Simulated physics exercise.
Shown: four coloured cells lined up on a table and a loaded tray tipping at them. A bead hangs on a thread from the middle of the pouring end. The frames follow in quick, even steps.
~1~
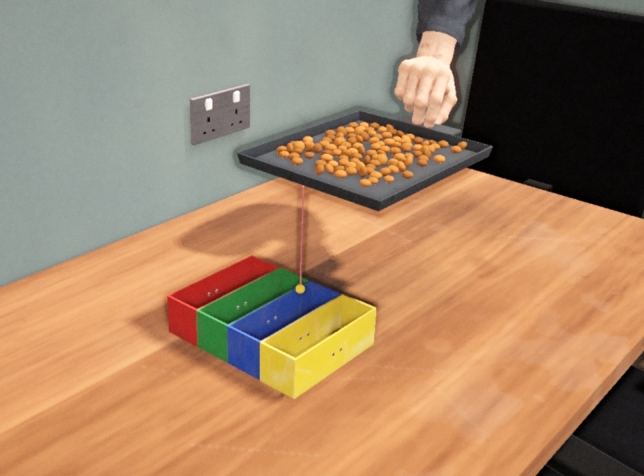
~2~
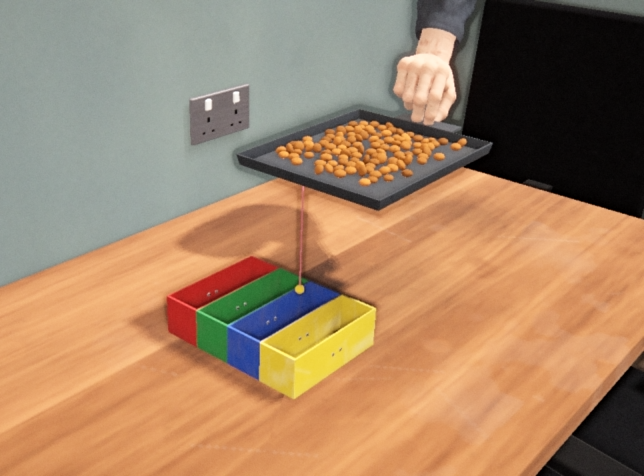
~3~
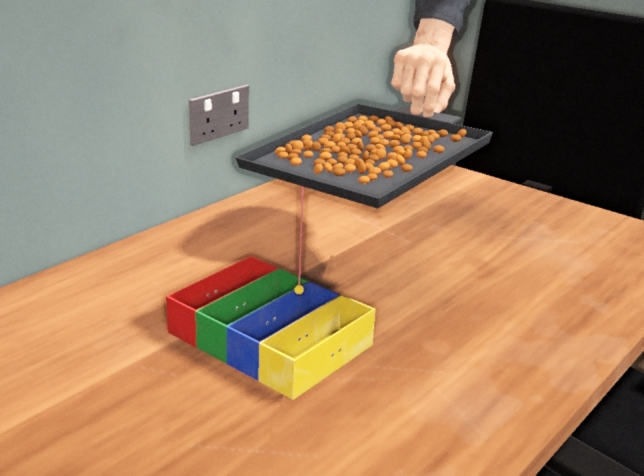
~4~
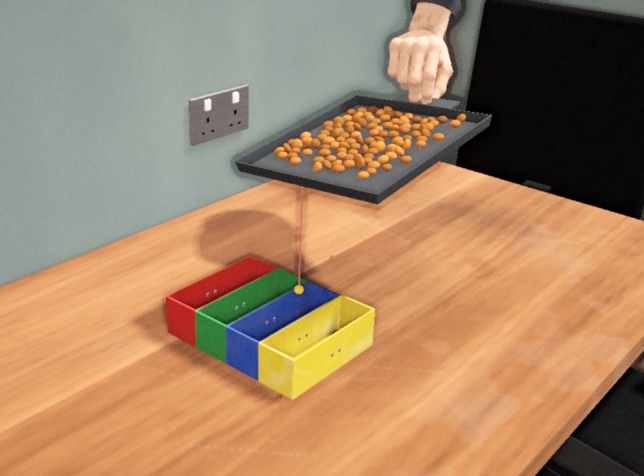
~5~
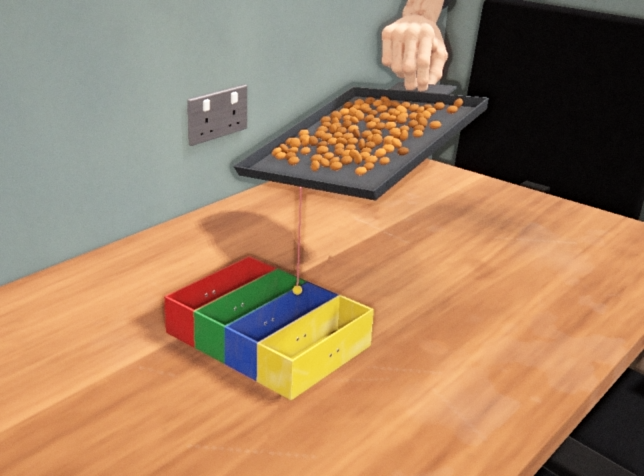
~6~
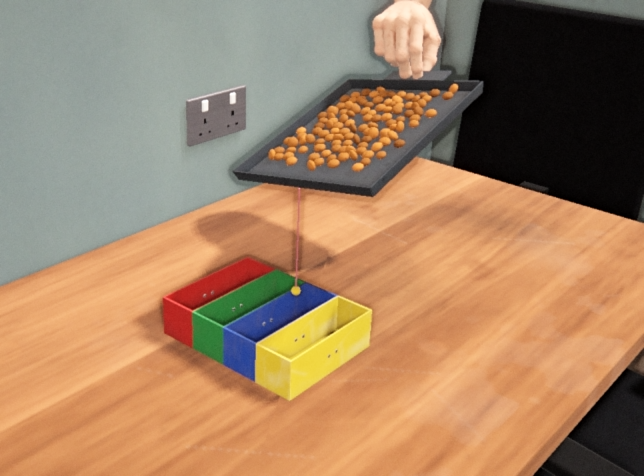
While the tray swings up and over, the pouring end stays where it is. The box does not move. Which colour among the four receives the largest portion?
Red.
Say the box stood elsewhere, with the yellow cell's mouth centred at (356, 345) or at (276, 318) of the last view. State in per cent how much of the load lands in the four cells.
About 20 and 90 per cent.
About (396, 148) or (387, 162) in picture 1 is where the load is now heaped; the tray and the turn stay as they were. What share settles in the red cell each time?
First case: Around 70 %; second case: Around 60 %.
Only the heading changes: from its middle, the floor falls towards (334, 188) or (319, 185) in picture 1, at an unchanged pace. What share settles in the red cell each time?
Close to 0 percent first and close to 10 percent second.
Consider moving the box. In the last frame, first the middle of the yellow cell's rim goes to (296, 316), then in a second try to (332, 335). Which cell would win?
In turn: The green one; that red cell.
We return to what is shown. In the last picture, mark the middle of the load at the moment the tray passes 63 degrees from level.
The load's middle is around (273, 161).
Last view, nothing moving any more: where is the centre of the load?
Last view, centre at rest - approx. (233, 308).
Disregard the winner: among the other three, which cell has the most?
Rank 2: The green cell.
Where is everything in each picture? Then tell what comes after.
Corners of the pouring end at (240, 153) and (380, 199), level; middle of the load at (361, 151), bits of cat kibble; bead on its thread at (300, 289); red cell at (183, 317); green cell at (213, 333); blue cell at (244, 349); yellow cell at (278, 366), in the first frame.
Corners of the pouring end at (240, 154) and (379, 199), level; middle of the load at (361, 150), in the second frame.
Corners of the pouring end at (239, 157) and (378, 197), tipped barely, lowest at the left corner; middle of the load at (360, 146), in the third frame.
Corners of the pouring end at (238, 161) and (376, 193), tipped a little, lowest at the left corner; middle of the load at (359, 140), in the fourth frame.
Corners of the pouring end at (237, 165) and (373, 189), tipped clearly, lowest at the left corner; middle of the load at (357, 134), in the fifth frame.
Corners of the pouring end at (236, 170) and (370, 186), tipped clearly, lowest at the left corner; middle of the load at (353, 128); red cell at (178, 319); green cell at (208, 334); blue cell at (240, 351); yellow cell at (274, 368), in the sixth frame.
Soon, tray tipped steeply; nearly all on the tray; a small part falling or outside the box.
A while on, tray tipped past a quarter turn; a small part on the tray; about half in the red cell; about a quarter in the green cell; about a quarter falling or outside the box.
Towards the end, tray tipped past a quarter turn; about two thirds in the red cell; about a quarter in the green cell; a stray few in the blue cell; a small part falling or outside the box.
Finally, tray tipped past a quarter turn; about two thirds in the red cell; about a quarter in the green cell; a stray few in the blue cell; none in the yellow cell; a small part outside the box.
